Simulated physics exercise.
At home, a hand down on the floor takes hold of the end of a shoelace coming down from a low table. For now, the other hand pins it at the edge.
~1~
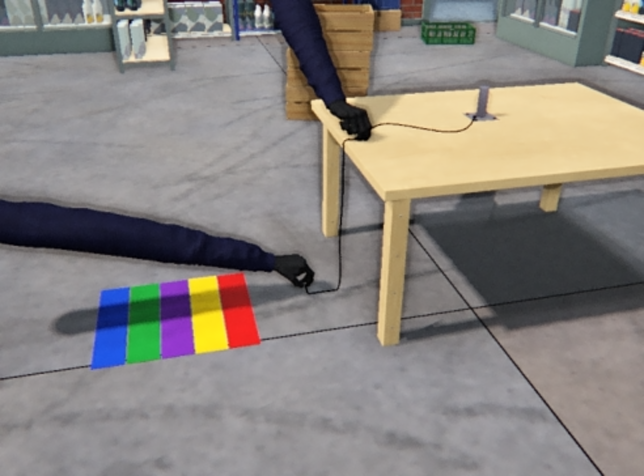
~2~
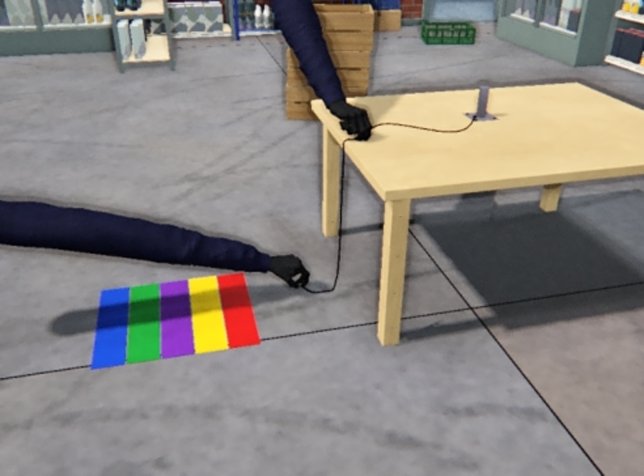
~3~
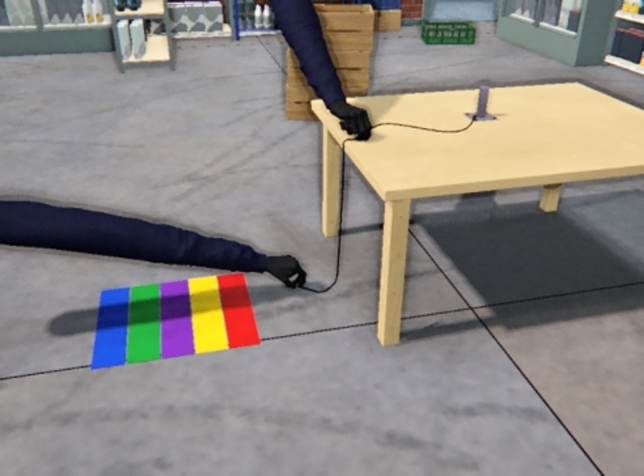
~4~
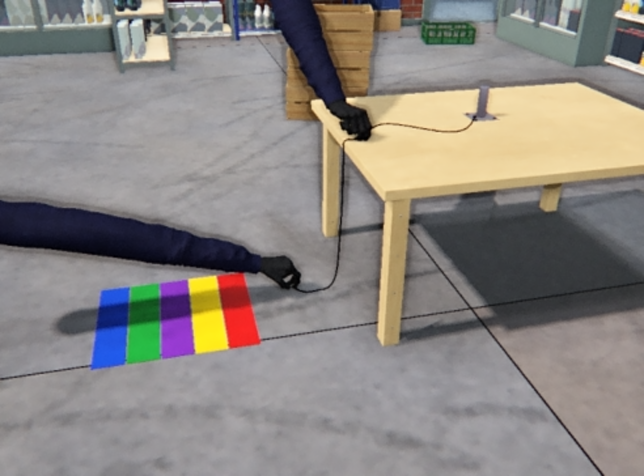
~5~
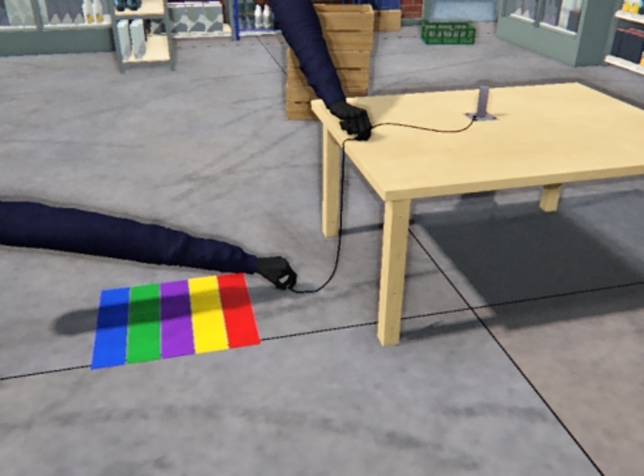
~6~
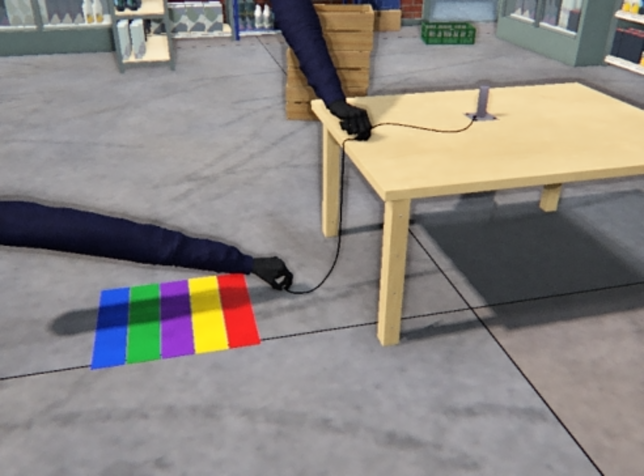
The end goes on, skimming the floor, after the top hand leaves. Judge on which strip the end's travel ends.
Its travel ends on the green strip.
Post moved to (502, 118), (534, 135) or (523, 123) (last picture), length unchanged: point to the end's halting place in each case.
Near (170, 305); near (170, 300); near (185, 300).
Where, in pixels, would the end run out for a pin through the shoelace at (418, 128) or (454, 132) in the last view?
Estimated pixels: (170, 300), then (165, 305).
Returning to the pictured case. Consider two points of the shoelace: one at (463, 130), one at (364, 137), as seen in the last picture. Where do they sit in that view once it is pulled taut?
You'll find the first mark at (436, 122) and the second mark at (321, 153).
A little later, end near (203, 298); over yellow.
Next, end near (166, 303); over purple.
When it is tight, end near (142, 306); over green. It gets as far as the green strip.
